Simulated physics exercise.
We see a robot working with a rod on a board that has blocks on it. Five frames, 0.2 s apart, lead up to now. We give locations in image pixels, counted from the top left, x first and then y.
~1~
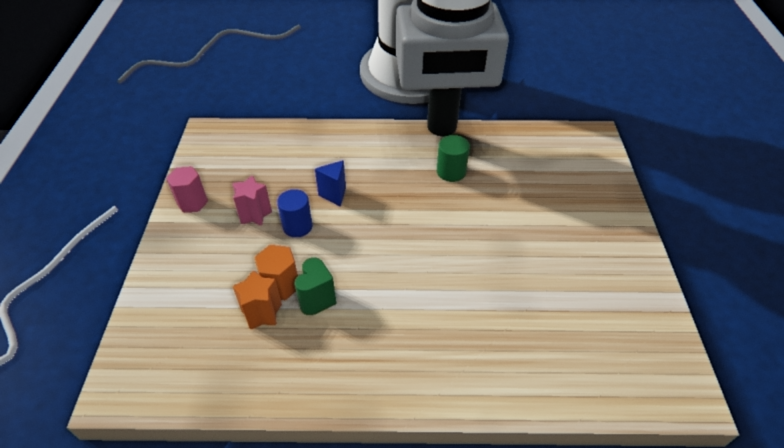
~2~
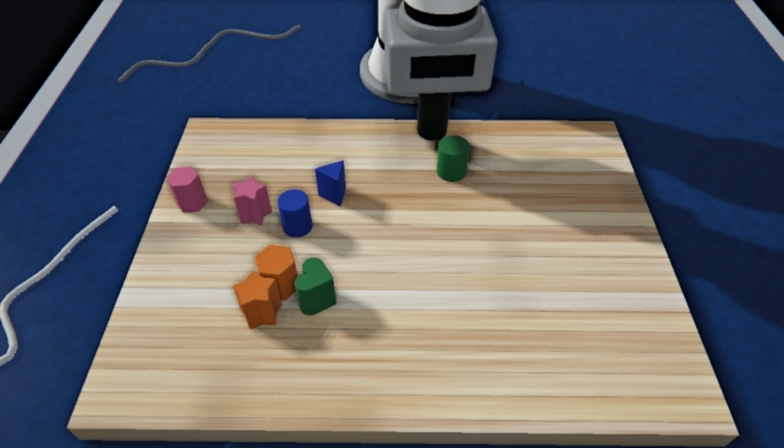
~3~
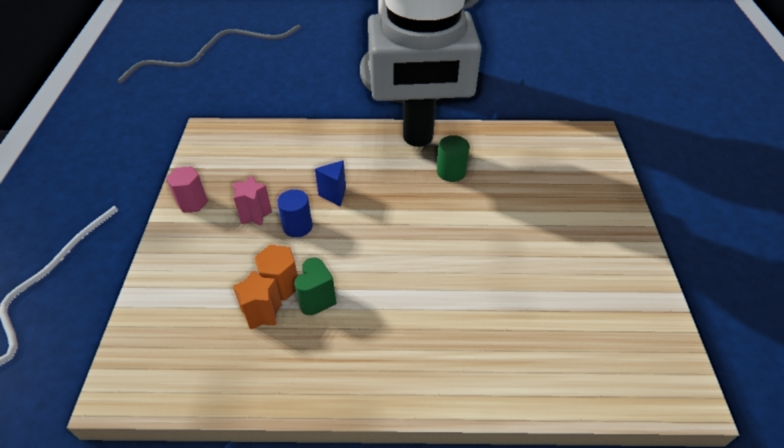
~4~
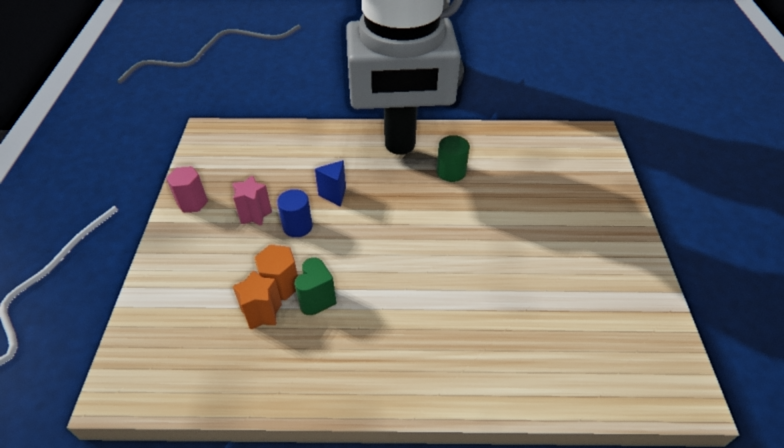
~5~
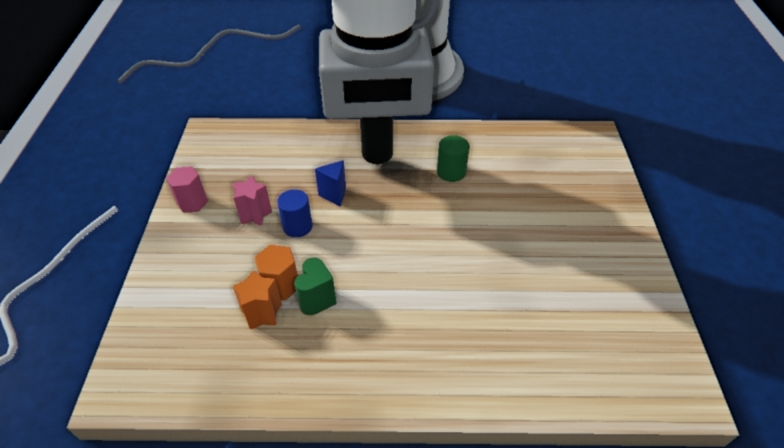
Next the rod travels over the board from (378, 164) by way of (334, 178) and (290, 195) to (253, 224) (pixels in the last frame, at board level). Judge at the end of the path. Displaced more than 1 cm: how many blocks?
My guess is one.
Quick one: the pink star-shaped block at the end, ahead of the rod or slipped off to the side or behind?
The pink star-shaped block stays in front.
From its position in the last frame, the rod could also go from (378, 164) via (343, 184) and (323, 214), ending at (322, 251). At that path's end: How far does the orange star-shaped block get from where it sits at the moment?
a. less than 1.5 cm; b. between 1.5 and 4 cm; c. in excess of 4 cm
Correct choice: A.
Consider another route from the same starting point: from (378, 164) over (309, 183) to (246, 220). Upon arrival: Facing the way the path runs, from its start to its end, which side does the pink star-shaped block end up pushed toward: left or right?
To the left.
On the path given first. One third of the way, rod (333, 169); nothing pushed yet.
Two thirds of the way, rod (288, 186); nothing pushed yet.
At the end, rod (251, 215); pink star-shaped block (217, 210), turned 15° clockwise; blue triangular block not moved.
